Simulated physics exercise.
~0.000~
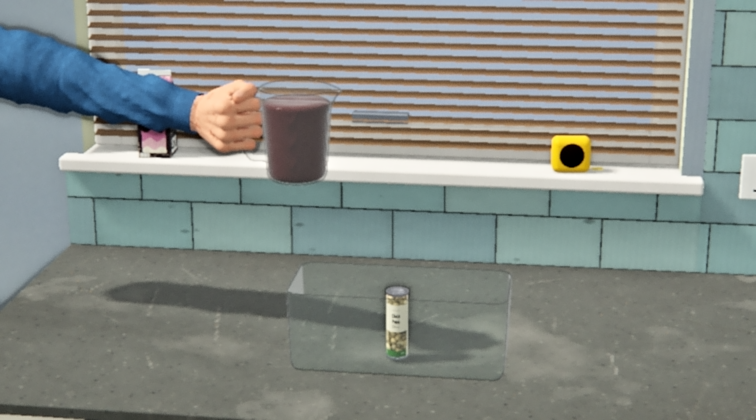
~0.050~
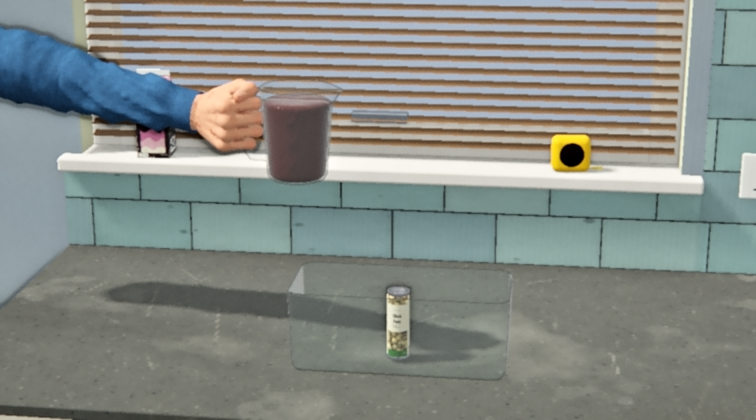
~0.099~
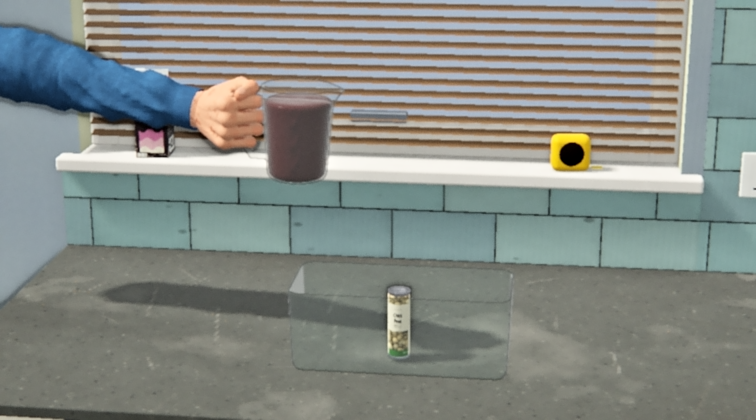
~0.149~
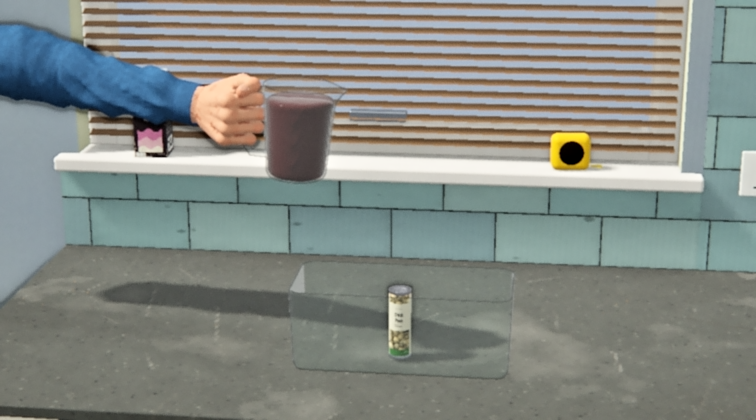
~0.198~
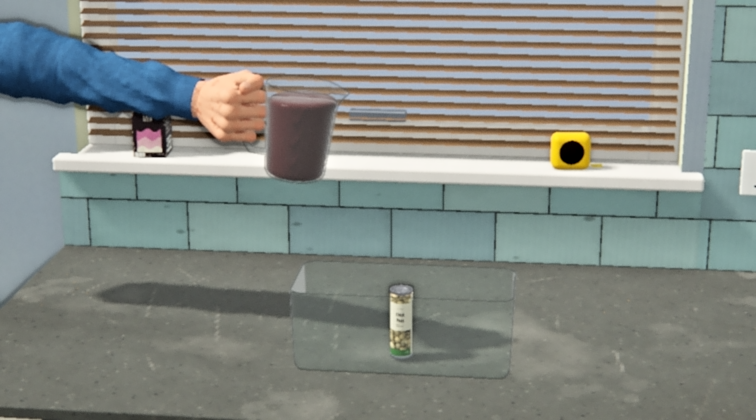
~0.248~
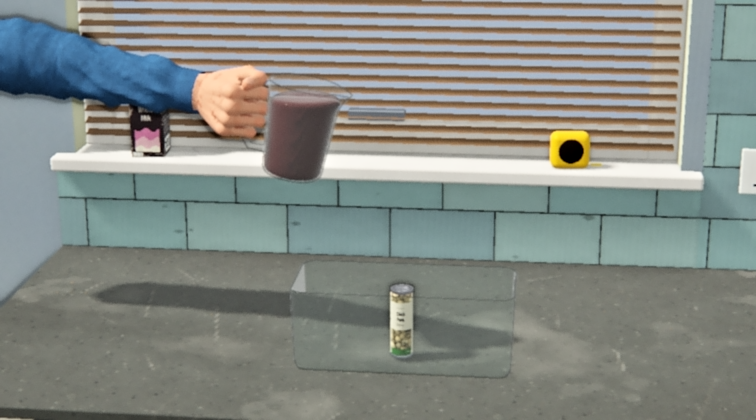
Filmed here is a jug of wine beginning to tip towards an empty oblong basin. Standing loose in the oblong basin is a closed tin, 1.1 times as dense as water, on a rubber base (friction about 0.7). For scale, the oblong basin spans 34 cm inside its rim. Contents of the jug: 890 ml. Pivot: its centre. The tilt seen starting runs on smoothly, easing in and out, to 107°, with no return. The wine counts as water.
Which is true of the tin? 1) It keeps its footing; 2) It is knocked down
1.
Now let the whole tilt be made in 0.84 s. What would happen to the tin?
After the tilt, the tin is still standing.
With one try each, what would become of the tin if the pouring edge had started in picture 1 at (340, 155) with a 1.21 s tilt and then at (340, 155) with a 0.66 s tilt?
The tin overturns the first time and overturns the second time.
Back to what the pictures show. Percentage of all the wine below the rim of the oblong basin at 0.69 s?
I reckon close to 1 percent of it.
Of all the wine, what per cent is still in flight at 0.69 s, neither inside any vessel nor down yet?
Close to 16 in a hundred.
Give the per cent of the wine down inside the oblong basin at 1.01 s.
40 %, more or less.
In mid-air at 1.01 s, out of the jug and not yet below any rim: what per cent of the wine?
Roughly 30 per cent.
After 0.69 s the tilt is 65° and 83 per cent is still to pour; the tin stands where it began.
After 1.01 s the tilt is 100° and 31 per cent is still to pour; the tin stands where it began.
After 1.34 s the tilt is 107° and 2 per cent is still to pour; the tin stands where it began.
After 1.71 s the tilt is 107° and 0 per cent is still to pour; the tin stands where it began.
In the end the tin stands where it began.
